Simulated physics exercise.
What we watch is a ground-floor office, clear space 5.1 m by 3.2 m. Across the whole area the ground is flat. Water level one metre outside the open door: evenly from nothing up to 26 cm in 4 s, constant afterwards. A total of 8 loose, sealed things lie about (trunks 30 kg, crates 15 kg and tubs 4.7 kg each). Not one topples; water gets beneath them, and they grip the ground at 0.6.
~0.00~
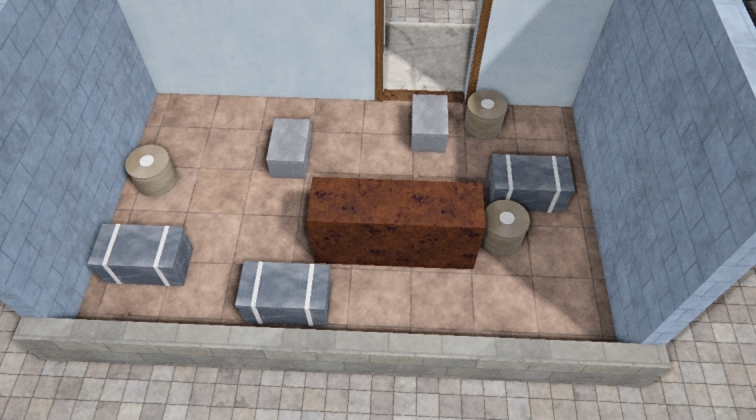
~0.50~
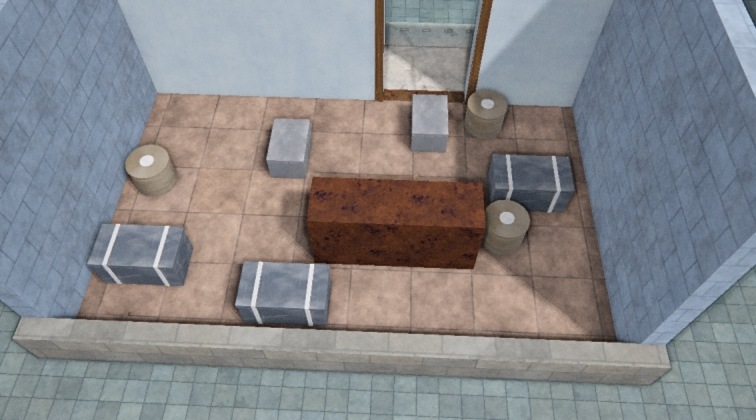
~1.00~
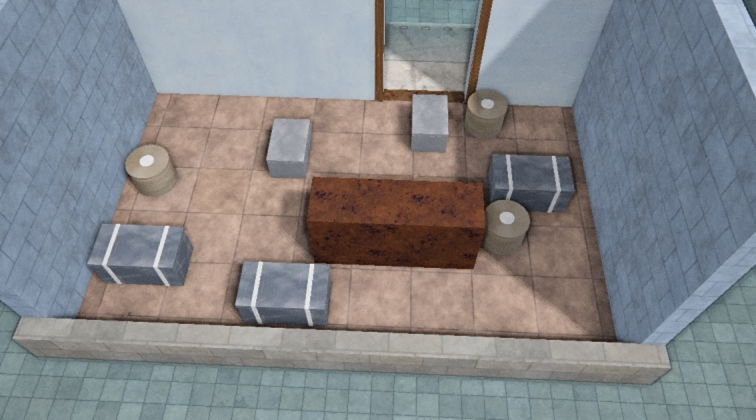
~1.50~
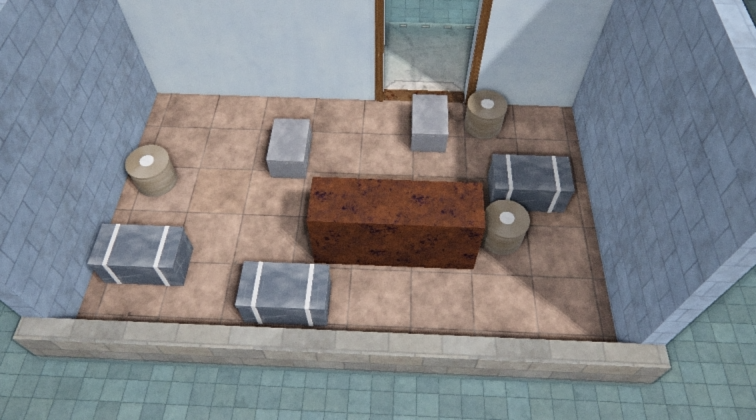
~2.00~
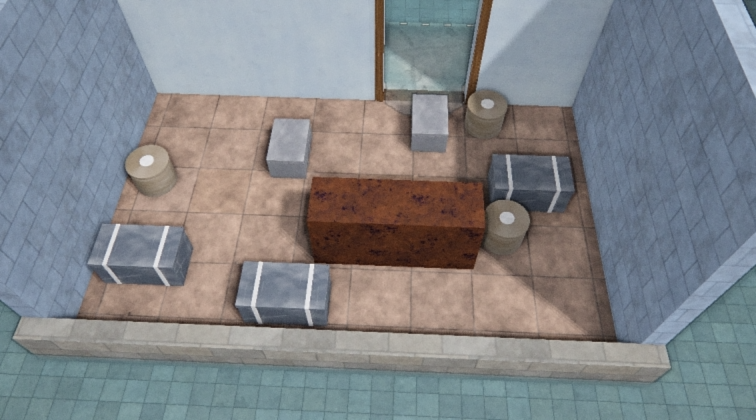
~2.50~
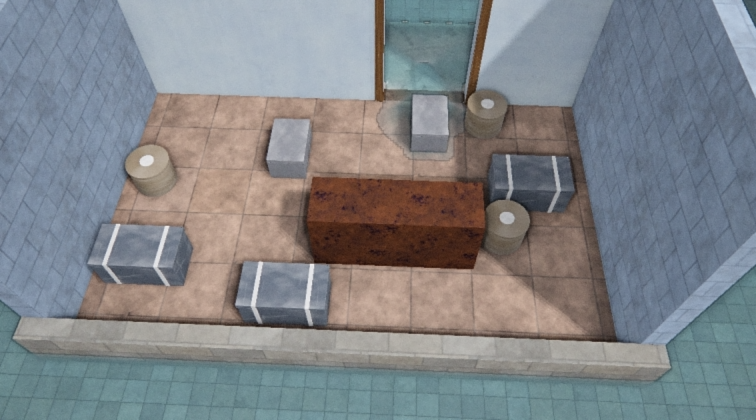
The video shows a tiled room holding a reddish-brown block, crates, trunks and round tubs as bluish water covers the paving outside, then spreads slightly through the open doorway around a grey crate, while the objects stay still.
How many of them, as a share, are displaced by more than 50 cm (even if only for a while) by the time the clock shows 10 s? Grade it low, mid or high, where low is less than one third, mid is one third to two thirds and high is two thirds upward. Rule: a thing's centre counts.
Grade: Mid.
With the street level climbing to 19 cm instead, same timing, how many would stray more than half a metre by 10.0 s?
Under that setup the answer is 4.
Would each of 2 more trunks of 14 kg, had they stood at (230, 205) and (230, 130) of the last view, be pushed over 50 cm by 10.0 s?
First one goes beyond it, second one stays within it.
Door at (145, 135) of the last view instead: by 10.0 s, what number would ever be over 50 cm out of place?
In that case the number is 5.
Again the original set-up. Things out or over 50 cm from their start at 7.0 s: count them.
Answer: 4.
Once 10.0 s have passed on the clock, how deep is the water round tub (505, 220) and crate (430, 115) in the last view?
Close to 10 and 10 centimetres.
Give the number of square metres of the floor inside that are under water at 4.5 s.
Near 6.5 m2 in all.
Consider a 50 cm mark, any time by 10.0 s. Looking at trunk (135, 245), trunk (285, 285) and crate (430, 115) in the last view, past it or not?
Taking them in turn, the first is within the limit, the second within the limit and the third beyond the limit.
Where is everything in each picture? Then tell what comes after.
In the first picture, a crate at (430, 114) rests on the ground; a trunk at (136, 245), on the bottom; water covers 0.0 m2; 0 of 8 have shifted.
In the second picture, a crate at (430, 114), on the bottom; a trunk at (136, 245) rests on the ground; water covers 0.0 m2; 0 of 8 have shifted.
In the third picture, a crate at (430, 114), on the bottom; a trunk at (136, 245), on the bottom; 0.0 m2 under water; 0 of 8 have shifted.
In the fourth picture, a crate at (430, 114), on the bottom; a trunk at (136, 245), on the bottom; water covers 0.0 m2; 0 of 8 have shifted.
In the fifth picture, a crate at (430, 114), on the bottom; a trunk at (136, 245), on the bottom; 0.1 m2 under water; 0 of 8 have shifted.
In the sixth picture, a crate at (430, 114), on the bottom; a trunk at (136, 245) rests on the ground; water covers 0.4 m2; 0 of 8 have shifted.
After 3.5 s 0 of 8 are over 50 cm from their spots; 0 afloat.
After 4.5 s 2 of 8 are over 50 cm from their spots; 0 afloat.
After 7.0 s 4 of 8 are over 50 cm from their spots; 4 afloat.
After 10.0 s 5 of 8 are over 50 cm from their spots, and 5 have been at some point; 7 afloat.
